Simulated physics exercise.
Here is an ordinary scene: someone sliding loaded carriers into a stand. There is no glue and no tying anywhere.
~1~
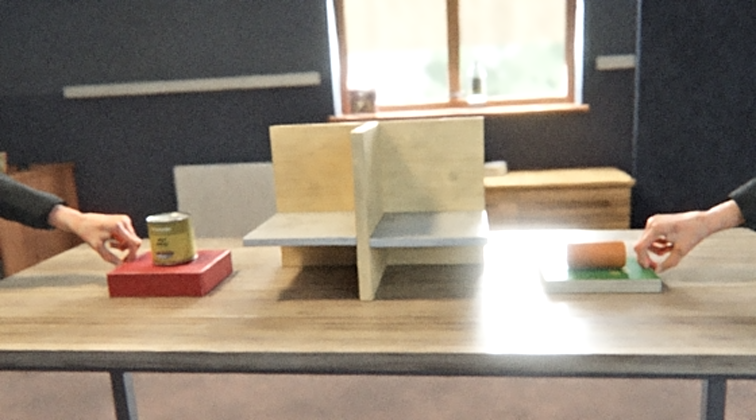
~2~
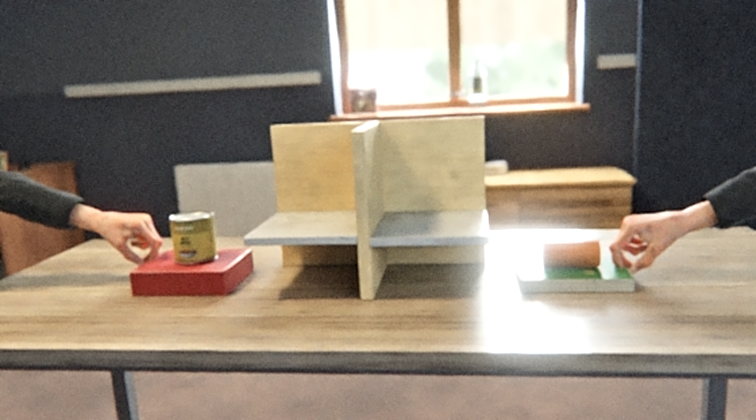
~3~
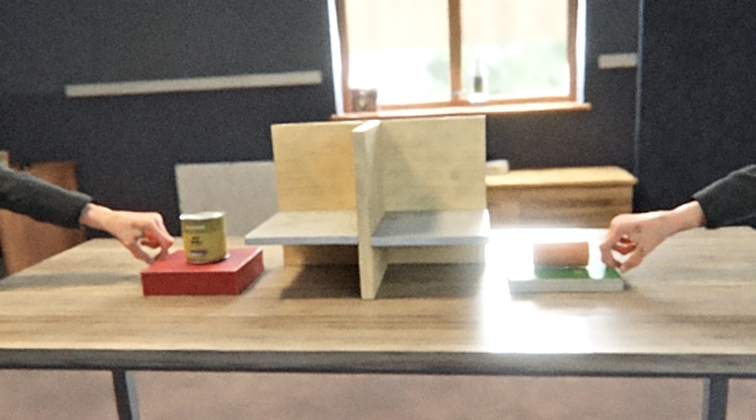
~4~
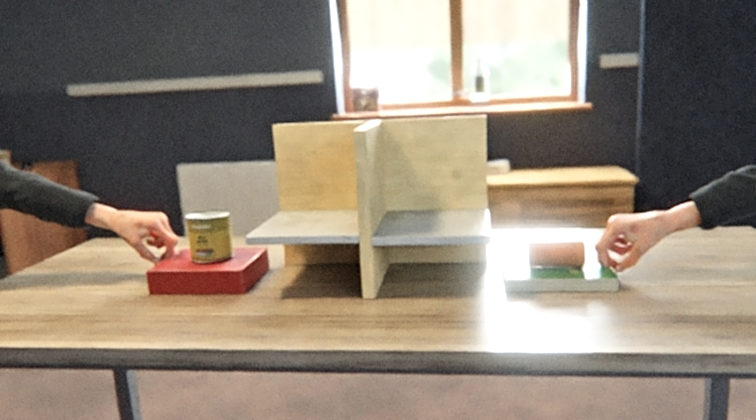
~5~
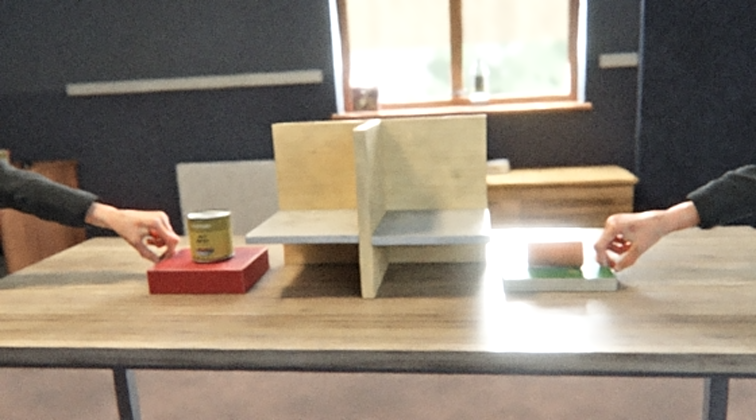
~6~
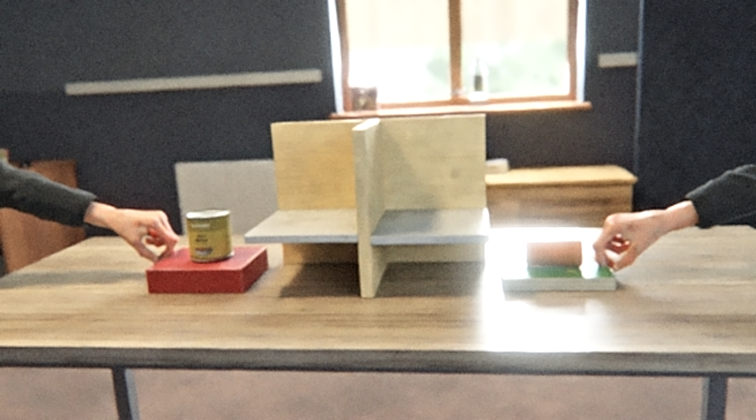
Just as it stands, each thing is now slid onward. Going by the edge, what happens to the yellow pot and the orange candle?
In order: Yellow pot: Bumps. Orange candle: Fits under.
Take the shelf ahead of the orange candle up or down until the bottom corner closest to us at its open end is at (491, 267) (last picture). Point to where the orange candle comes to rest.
It comes to a stop at (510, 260).
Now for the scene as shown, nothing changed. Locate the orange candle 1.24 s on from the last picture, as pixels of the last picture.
It ends up somewhere around (490, 254).
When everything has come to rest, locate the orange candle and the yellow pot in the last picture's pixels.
In order: (439, 255); (216, 261).
Then, 1.24 s later than the last frame, yellow pot pushed back on its carrier near (242, 234); orange candle riding along near (490, 254).
Then, 1.98 s later than the last frame, yellow pot tilted by 24° near (242, 235); orange candle riding along near (443, 255).
Then, 2.20 s later than the last frame, yellow pot tilted by 59° near (232, 252); orange candle riding along near (439, 255).
When it is over, the yellow pot gets scraped off its spot, near (216, 261); the orange candle rides in untouched, near (439, 255).
